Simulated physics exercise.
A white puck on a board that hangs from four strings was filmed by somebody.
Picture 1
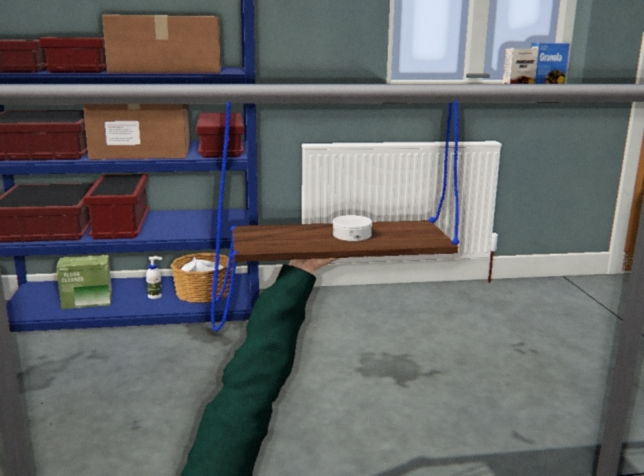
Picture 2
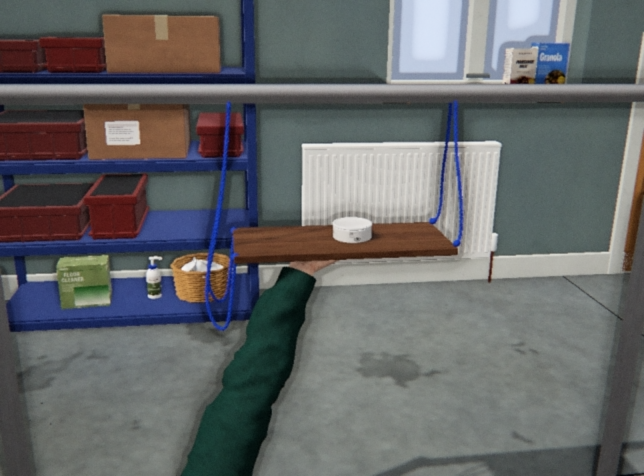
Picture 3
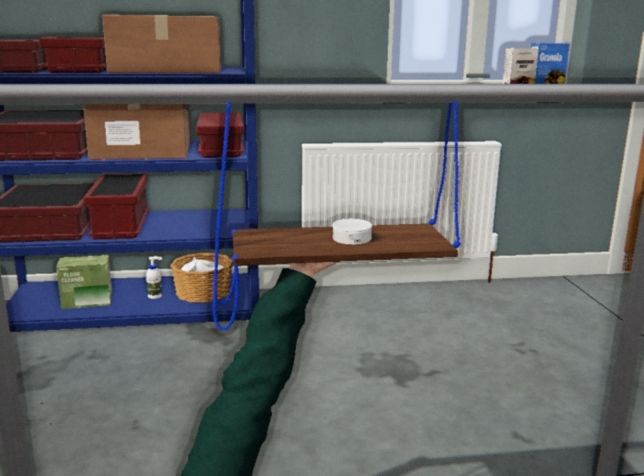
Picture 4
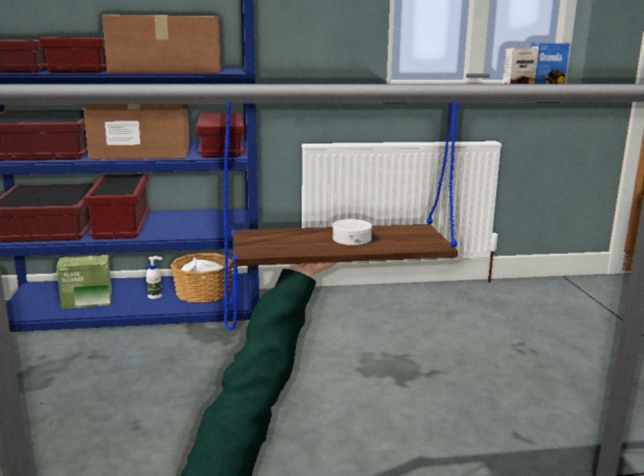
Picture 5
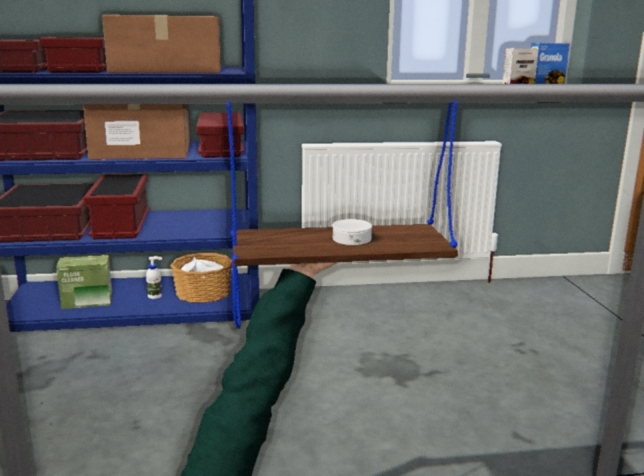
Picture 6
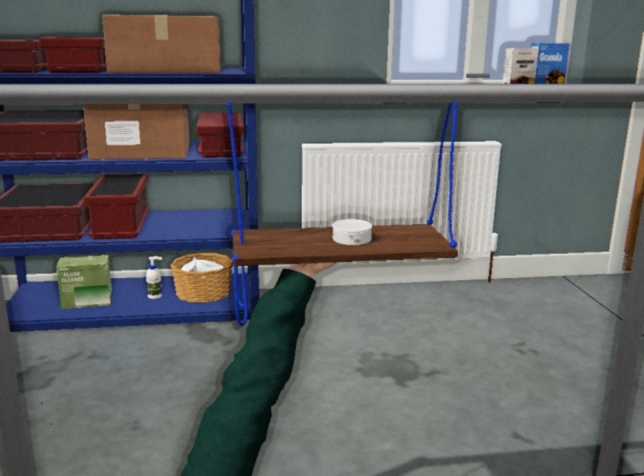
An arm in a green sleeve held up a brown board with a white puck on it, and the board and puck stayed still while the loose blue strings at the left swayed slightly.
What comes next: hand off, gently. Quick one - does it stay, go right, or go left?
Chances are it departs leftward from its perch.
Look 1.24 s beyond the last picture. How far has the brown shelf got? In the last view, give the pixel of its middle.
You'd spot it somewhere around (342, 309).
Then, 0.60 s on from there, board tipped 36° down to the left; puck falling.
Then, 1.24 s on from there, board tipped 47° down to the left; puck on the floor.
In the end, board tipped 49° down to the left; puck on the floor. The white puck slides off to the left.
